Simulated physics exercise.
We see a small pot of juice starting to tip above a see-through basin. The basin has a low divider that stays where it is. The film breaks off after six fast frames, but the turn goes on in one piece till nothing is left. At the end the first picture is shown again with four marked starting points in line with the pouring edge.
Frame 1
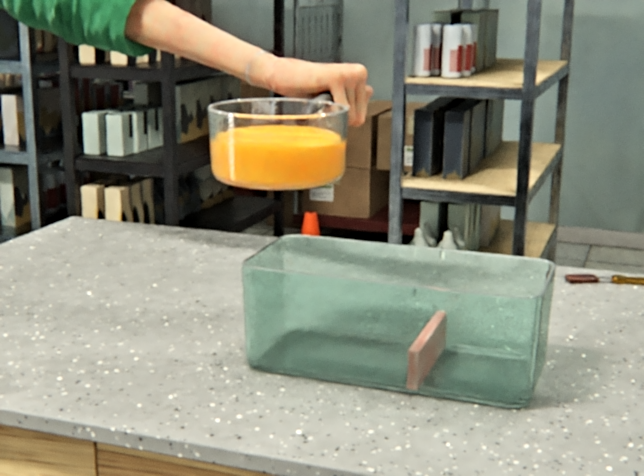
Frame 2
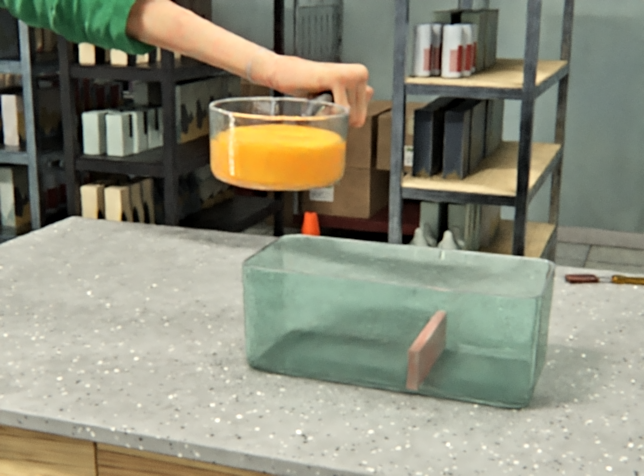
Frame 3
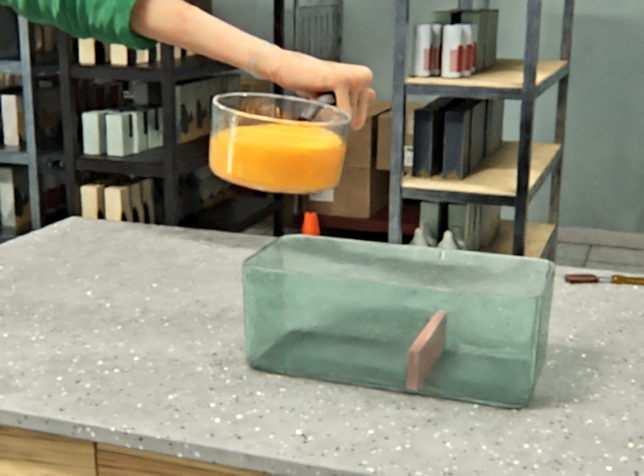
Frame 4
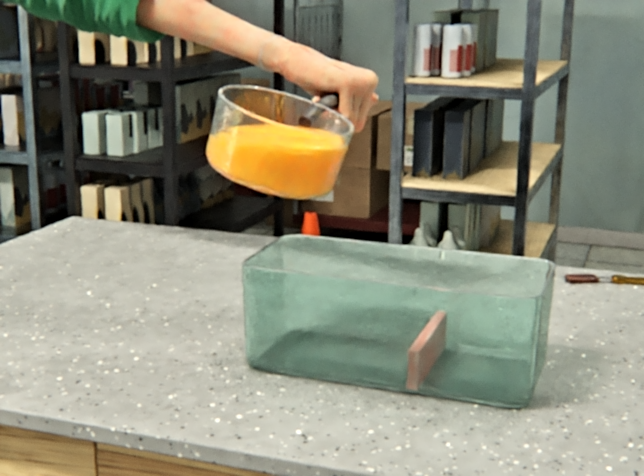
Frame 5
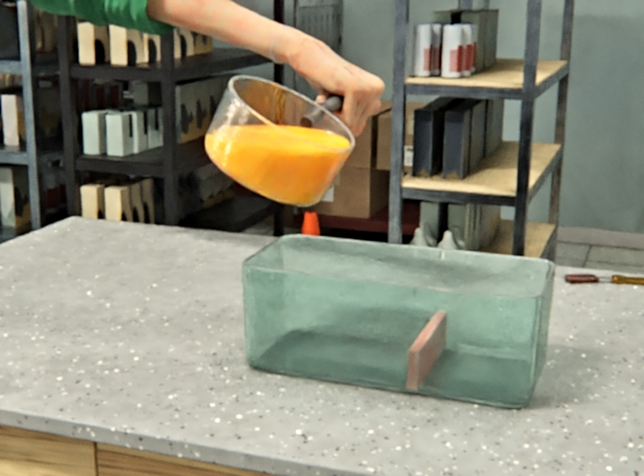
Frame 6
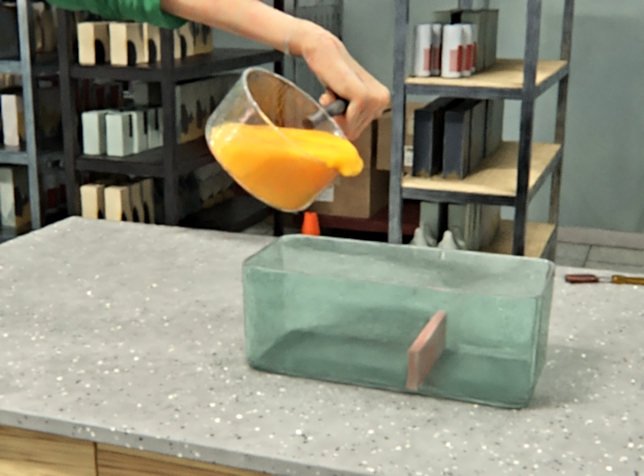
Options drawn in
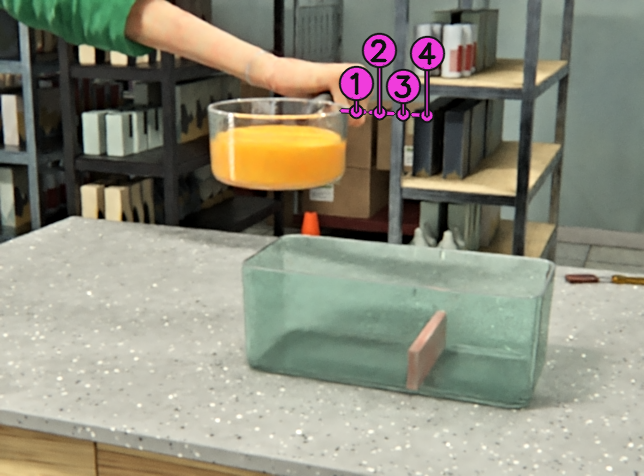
Hand holding a small clear pot of orange juice above a see-through basin, tilting it rightward until juice bulges over the lip.
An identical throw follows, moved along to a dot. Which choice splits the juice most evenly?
3 works best here.
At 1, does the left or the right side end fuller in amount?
The left one.
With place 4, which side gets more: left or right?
The right side.
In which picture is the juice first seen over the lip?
Picture 6.
In magenta, 1 at (356, 111); 2 at (379, 112); 3 at (403, 114); 4 at (427, 115).
For place 1, about 92 % ends left of the wall and 6 % right of it.
For place 2, about 69 % ends left of the wall and 30 % right of it.
For place 3, about 46 % ends left of the wall and 53 % right of it.
For place 4, about 30 % ends left of the wall and 70 % right of it.
